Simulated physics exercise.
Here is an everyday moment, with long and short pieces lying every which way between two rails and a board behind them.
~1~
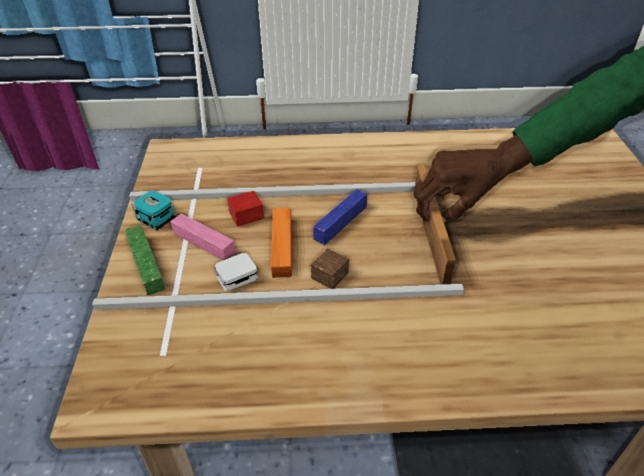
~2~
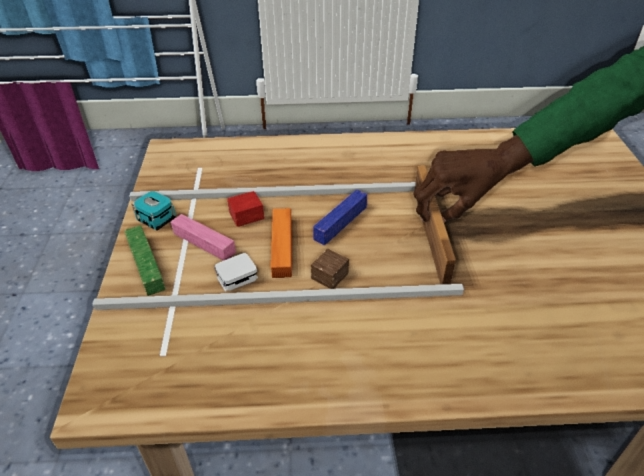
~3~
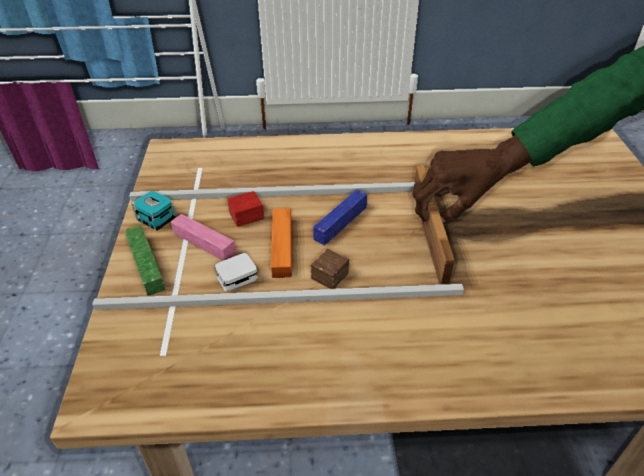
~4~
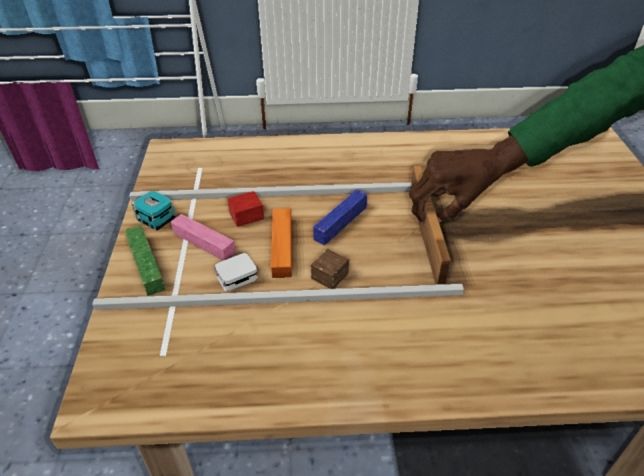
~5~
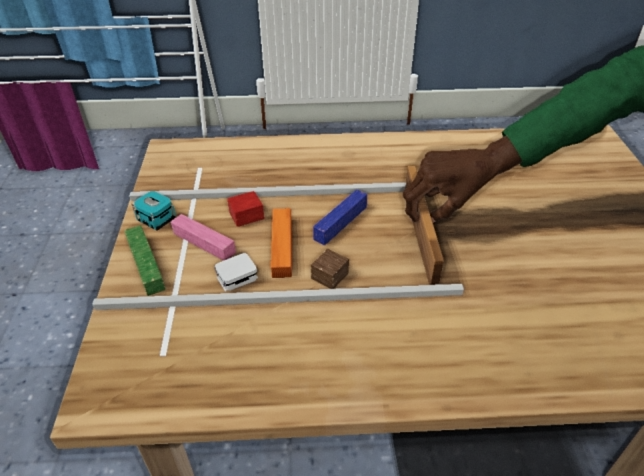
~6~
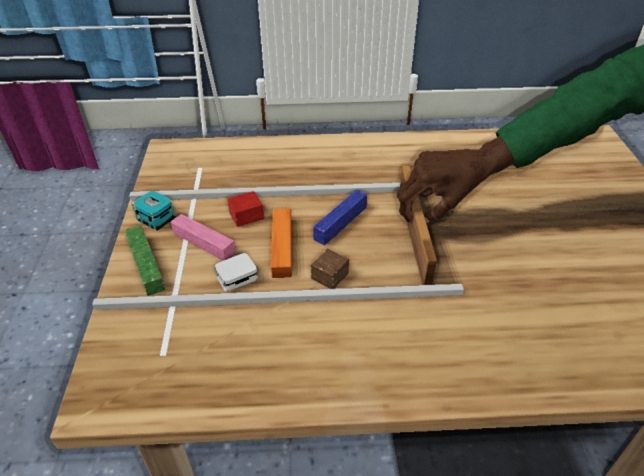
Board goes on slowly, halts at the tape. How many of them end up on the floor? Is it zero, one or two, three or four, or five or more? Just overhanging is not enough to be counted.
In this one, one or two spill over.
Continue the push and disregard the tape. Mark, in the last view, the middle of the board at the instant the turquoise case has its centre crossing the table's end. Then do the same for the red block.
(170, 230) and (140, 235), roughly.
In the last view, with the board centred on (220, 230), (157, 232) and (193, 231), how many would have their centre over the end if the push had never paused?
First 0, then 4, finally 0.
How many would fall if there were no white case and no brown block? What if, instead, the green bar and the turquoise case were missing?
Falls come to 0 the first time and 0 the other time.
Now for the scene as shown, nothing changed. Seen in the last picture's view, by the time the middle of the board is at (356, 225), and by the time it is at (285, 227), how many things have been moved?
Counts: 1, 5.
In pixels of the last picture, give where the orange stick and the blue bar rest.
I'd say approximately (153, 245) and then (180, 224).
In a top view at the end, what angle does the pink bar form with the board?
Angle: Roughly 5 degrees.
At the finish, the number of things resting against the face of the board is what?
Contact count: 2.
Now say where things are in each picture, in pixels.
The first frame shows turquoise case (154, 210); green bar (144, 259); pink bar (203, 237); board (433, 222); tape (185, 245).
The second frame shows green bar (144, 259); orange stick (282, 241).
The third frame shows pink bar (203, 237); white case (237, 274).
The fourth frame shows turquoise case (154, 210); blue bar (341, 216).
The fifth frame shows green bar (144, 259); brown block (330, 269).
The sixth frame shows turquoise case (154, 210); green bar (144, 259); pink bar (203, 237); board (416, 223); tape (185, 245).
Soon after, none off yet; turquoise case at rest near (154, 210); green bar at rest near (144, 259); pink bar at rest near (203, 237).
At rest, the number that fall off is one or two; fallen, green bar.
